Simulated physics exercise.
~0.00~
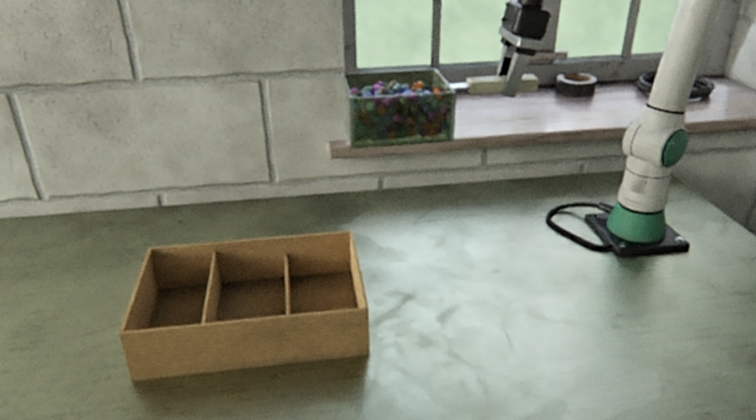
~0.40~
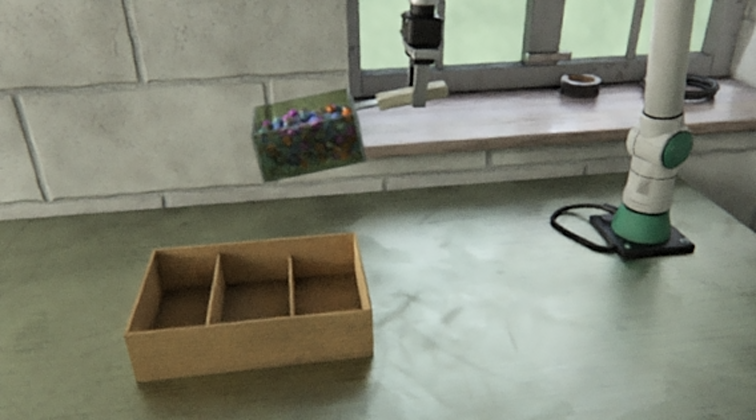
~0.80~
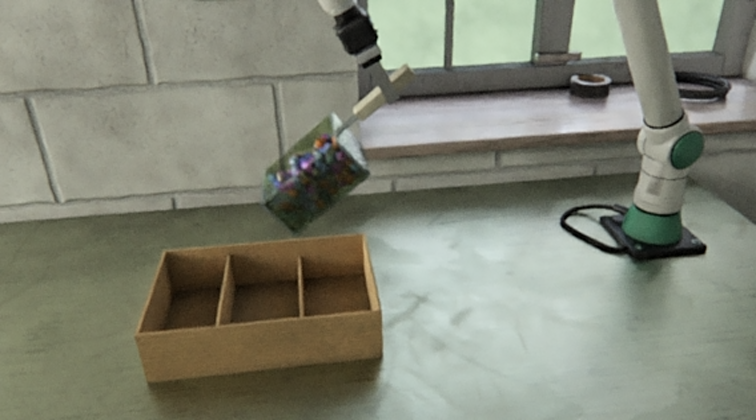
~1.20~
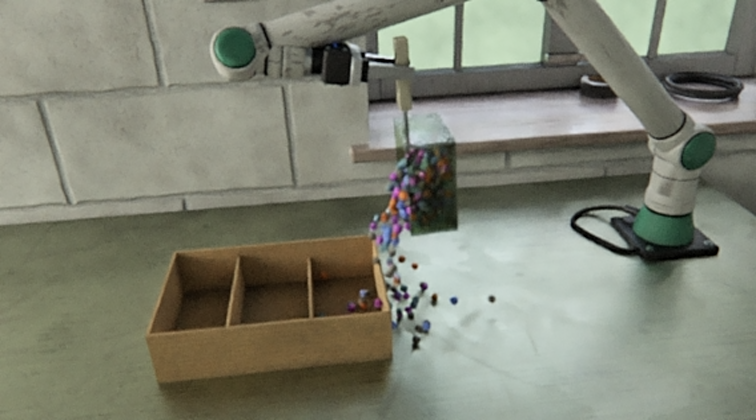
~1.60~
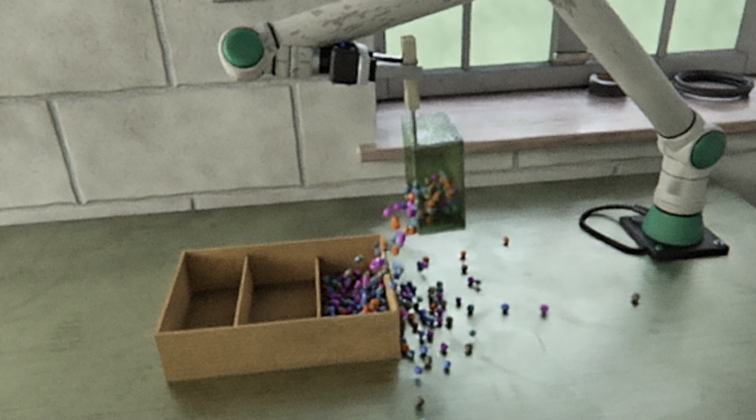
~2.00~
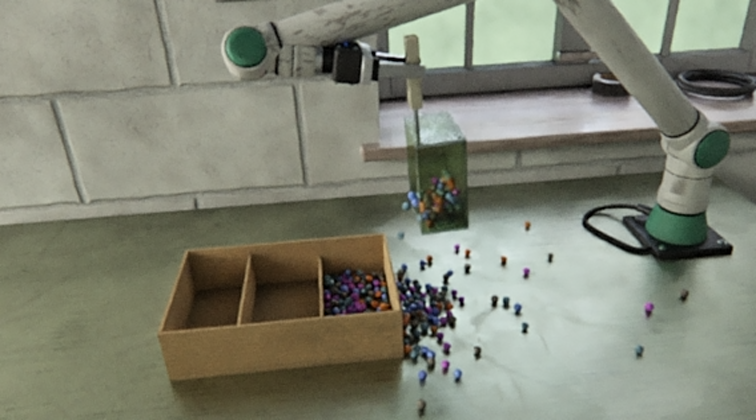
Robot arm lifting a clear box of colourful sweets and tipping it over a divided wooden crate, many scattering across the table.
